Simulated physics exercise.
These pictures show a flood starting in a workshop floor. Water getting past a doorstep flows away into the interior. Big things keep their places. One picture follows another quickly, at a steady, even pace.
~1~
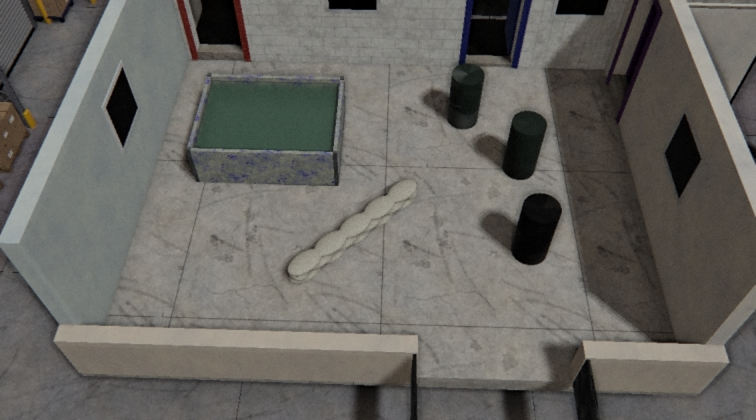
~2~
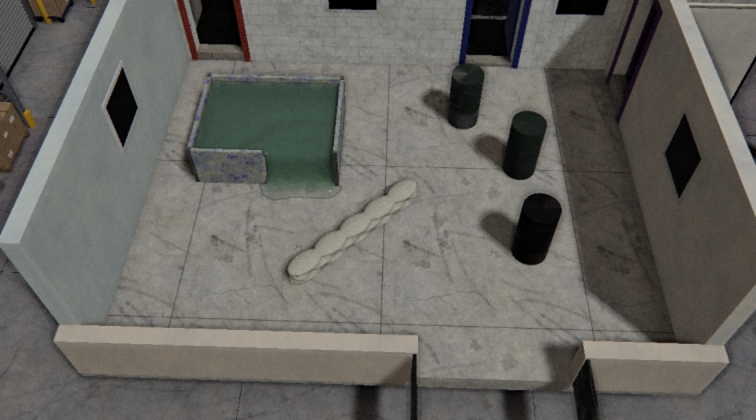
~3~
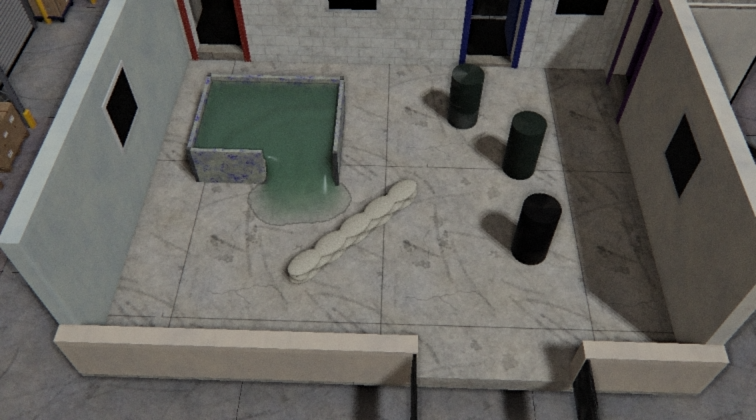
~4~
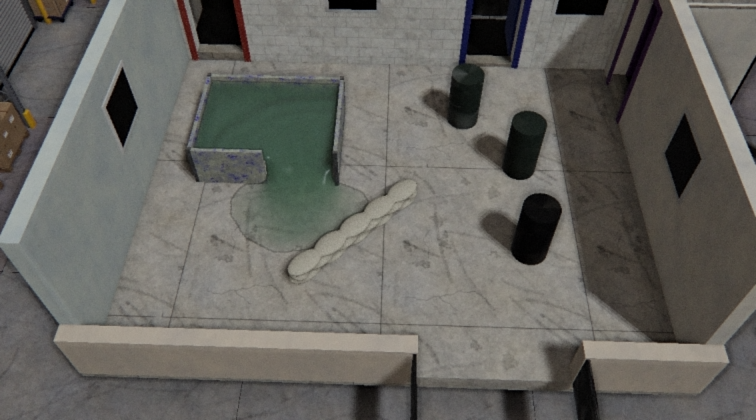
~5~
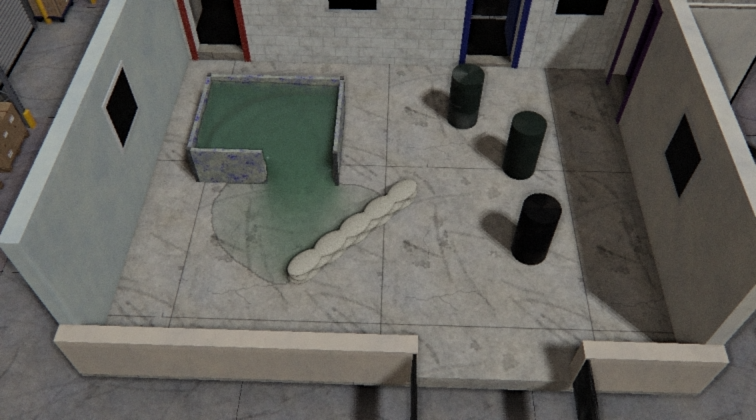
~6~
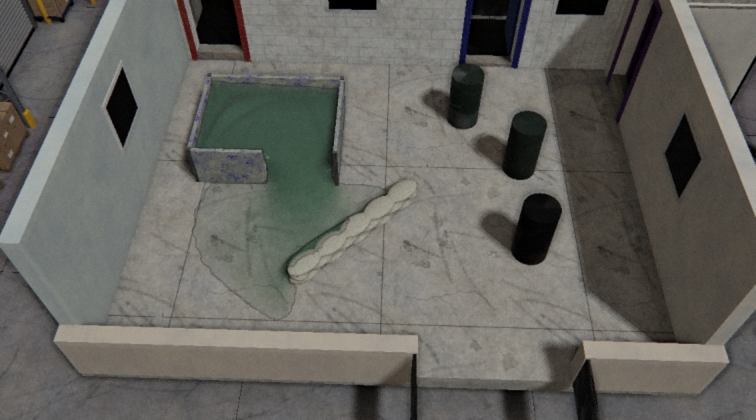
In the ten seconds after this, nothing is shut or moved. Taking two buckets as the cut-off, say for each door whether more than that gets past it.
Door by door: The purple door does not exceed it; the blue door does not exceed it; the red door does not exceed it.
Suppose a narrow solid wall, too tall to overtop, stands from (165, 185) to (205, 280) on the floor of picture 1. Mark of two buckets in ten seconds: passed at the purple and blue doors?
Purple: Stays within the limit. Blue: Stays within the limit.
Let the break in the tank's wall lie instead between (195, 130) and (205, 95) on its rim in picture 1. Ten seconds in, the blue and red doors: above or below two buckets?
For the blue door, it sits short of it; for the red door, it overshoots.
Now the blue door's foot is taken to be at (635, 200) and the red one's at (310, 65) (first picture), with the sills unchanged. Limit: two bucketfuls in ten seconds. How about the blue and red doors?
Lab note - blue door stays within, red door stays within.
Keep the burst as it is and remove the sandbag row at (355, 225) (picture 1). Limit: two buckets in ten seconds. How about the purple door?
Taking each in turn: The purple door comes in under.
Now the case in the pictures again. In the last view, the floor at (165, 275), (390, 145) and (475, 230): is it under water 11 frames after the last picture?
Taking them as listed, they are waterlogged, waterlogged and spared.
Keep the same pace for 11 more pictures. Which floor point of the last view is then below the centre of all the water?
The balance point is around (267, 201).
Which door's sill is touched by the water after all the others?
That would be the one in purple.
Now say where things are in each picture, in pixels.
The water tank at (269, 116) is whole and still, in the first picture.
The front is at (265, 190), out from the gap at (300, 174), in the second picture.
Water pours out at (300, 174) and has run to (265, 216), in the third picture.
The front is at (279, 248), out from the gap at (301, 175), in the fourth picture.
The front is at (274, 277), out from the gap at (301, 175), in the fifth picture.
Water pours out at (300, 174) and has run to (277, 313), in the sixth picture.
A moment on, water covers 15 % of the floor; the purple door not reached, the blue door not reached, the red door not reached.
Next, water covers 25 % of the floor; the purple door not reached, the blue door not reached, the red door not reached.
Then, water covers 45 % of the floor; the purple door not reached, the blue door not reached, the red door not reached.
Later, water covers 75 % of the floor; the purple door wet at the sill, nothing in, the blue door wet at the sill, nothing in, the red door wet at the sill, nothing in.
In the end, water covers 95 % of the floor; the purple door wet at the sill, nothing in, the blue door wet at the sill, nothing in, the red door wet at the sill, nothing in.
